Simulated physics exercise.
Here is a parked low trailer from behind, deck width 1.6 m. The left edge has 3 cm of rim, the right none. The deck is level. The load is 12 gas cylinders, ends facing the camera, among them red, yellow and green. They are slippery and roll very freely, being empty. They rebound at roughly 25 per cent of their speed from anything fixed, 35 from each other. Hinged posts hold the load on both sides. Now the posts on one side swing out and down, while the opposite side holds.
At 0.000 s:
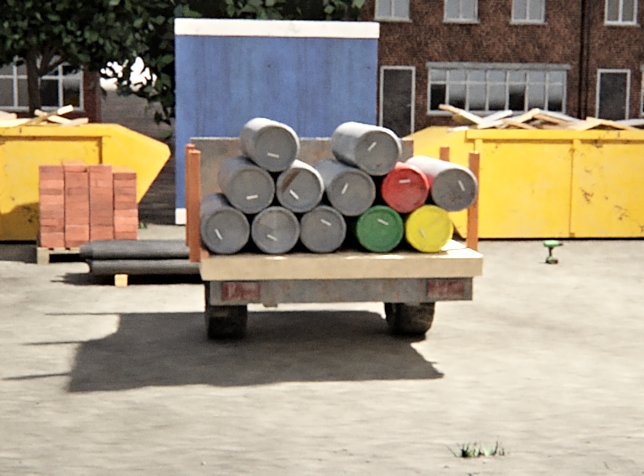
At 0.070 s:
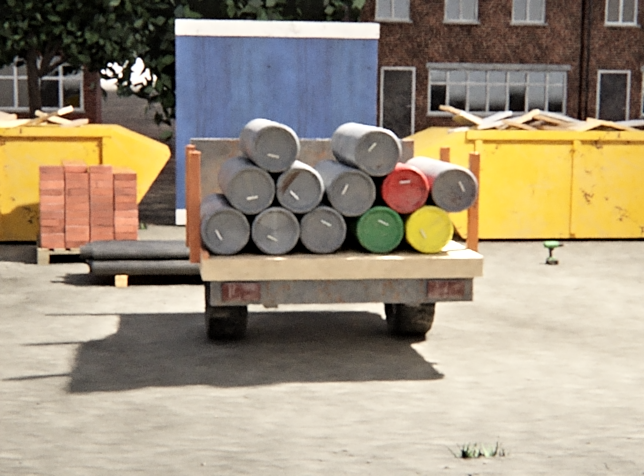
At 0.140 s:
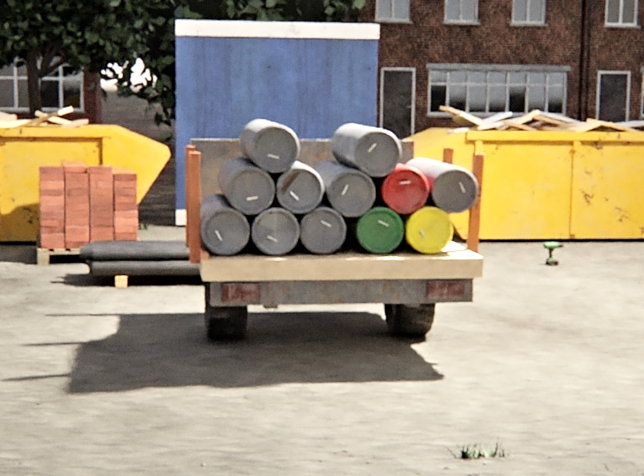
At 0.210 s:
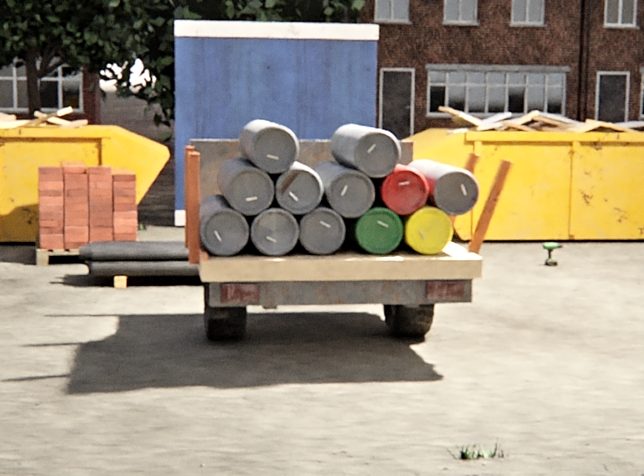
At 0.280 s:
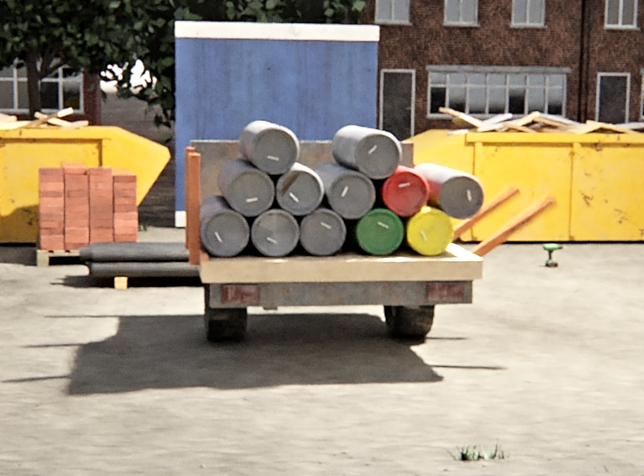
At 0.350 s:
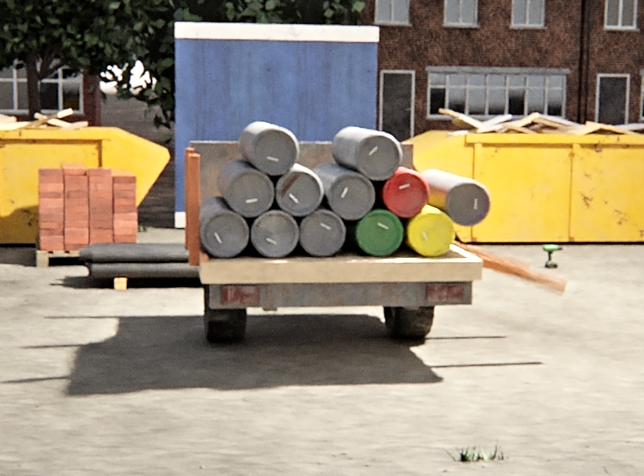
Grey cylinders, with one red, one green and one yellow at the right, lie stacked with their ends facing the camera on a flat trailer seen from behind in a sunlit yard. Orange posts stand at both sides, before a blue container, yellow skips and a brick building. The right posts swing outward and down past level, the upper right grey cylinder shifts slightly right, and the camera stays still.
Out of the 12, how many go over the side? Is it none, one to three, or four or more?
The answer is four or more, which leaves 5 of 12.
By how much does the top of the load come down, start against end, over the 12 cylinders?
Roughly 25 cm.
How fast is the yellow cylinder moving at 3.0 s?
Roughly 0.6 m/s.
After 3.0 s, red is dropping off the right side; yellow is on the ground to the right; green is on the deck, 25 cm from the right edge, rolling right; 4 off so far.
After 6.6 s, red is down on the right; yellow is down on the right; green is down on the right; 7 off so far.
At rest (8.2 s), red is on the ground to the right; yellow is down on the right; green is on the ground to the right; 7 off so far.
